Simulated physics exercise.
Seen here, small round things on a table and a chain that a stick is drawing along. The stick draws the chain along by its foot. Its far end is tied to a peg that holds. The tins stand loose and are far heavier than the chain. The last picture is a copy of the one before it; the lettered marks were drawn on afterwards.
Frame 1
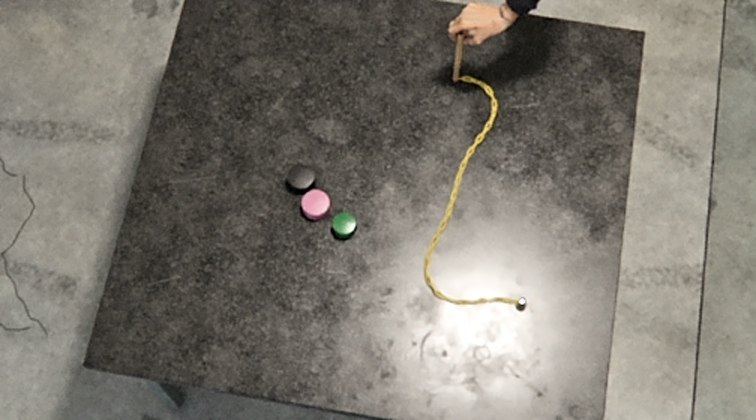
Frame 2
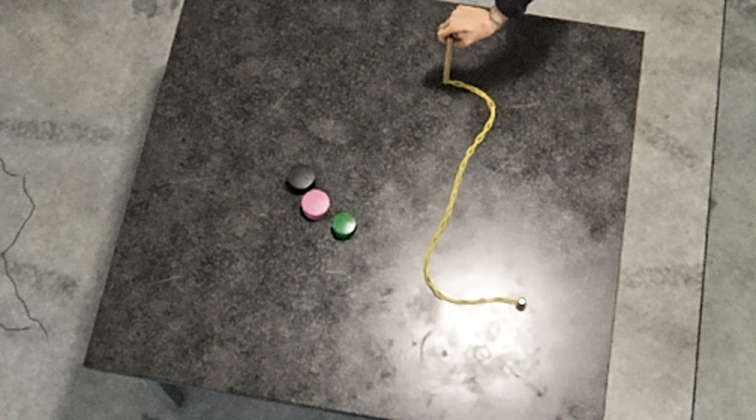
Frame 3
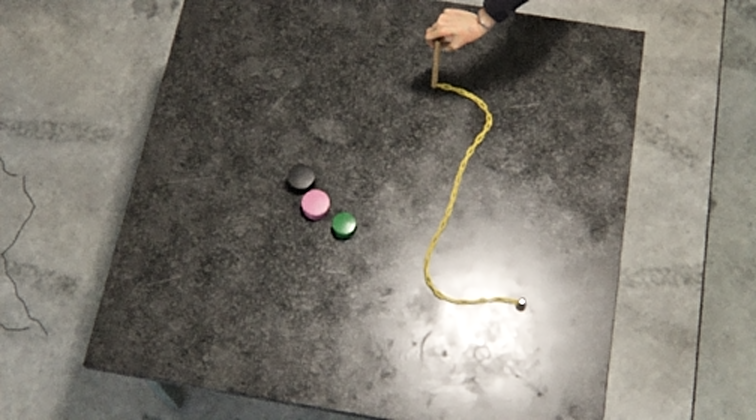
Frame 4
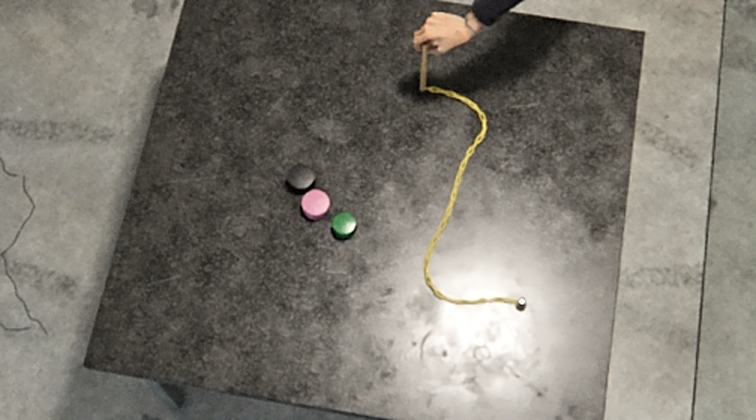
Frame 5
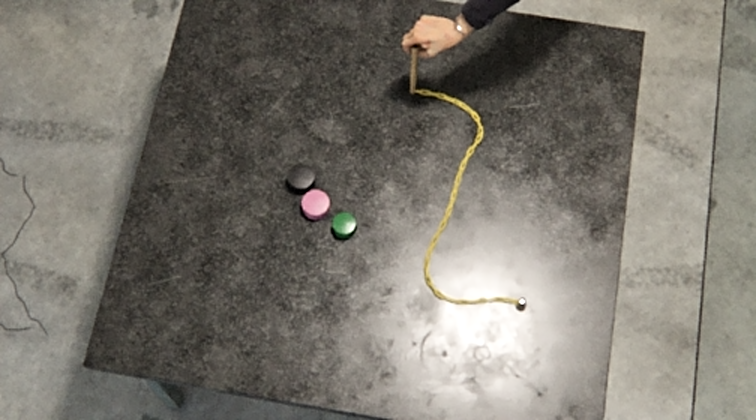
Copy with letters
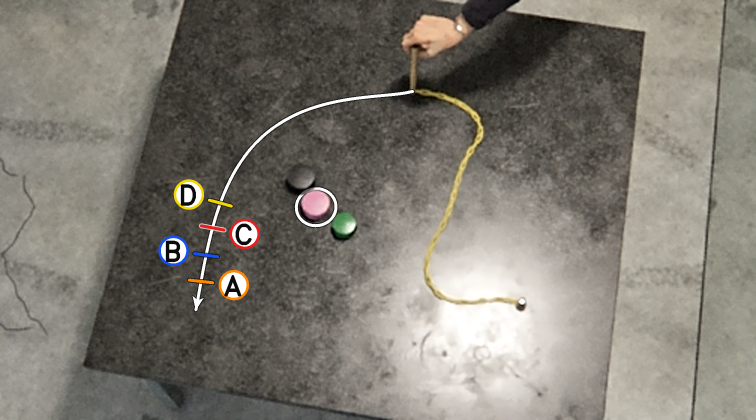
On a dark table, a hand with a stick slowly draws a yellow chain's end left.
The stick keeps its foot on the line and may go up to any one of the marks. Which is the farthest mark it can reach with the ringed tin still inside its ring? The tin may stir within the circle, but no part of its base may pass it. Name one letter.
At B, and not beyond.
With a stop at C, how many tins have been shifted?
By then, one.
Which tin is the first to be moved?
The black tin.
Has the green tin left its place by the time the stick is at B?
By then, no.
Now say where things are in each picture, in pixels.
The first frame shows pink tin (316, 205); black tin (301, 179); green tin (345, 226).
The second frame shows green tin (345, 226); peg (522, 303).
The third frame shows pink tin (316, 205); black tin (301, 179).
The fourth frame shows green tin (345, 226); peg (522, 303).
The fifth frame shows pink tin (316, 205); black tin (301, 179); green tin (345, 226).
On the marked copy, A at (201, 281); B at (206, 255); C at (213, 228); D at (220, 203); the ring at (316, 207); the route from (413, 91) via (252, 147) to (196, 310).
With B. Early on, foot of the stick (311, 109); pink tin (316, 205).
Further on, foot of the stick (235, 172); pink tin (316, 205).
At the end, foot of the stick (206, 255); pink tin (317, 207); black tin (290, 207); the pink tin is still in its ring.
As for the rest, A drags the ringed tin to (319, 223); C is safe but short; D is safe but short.
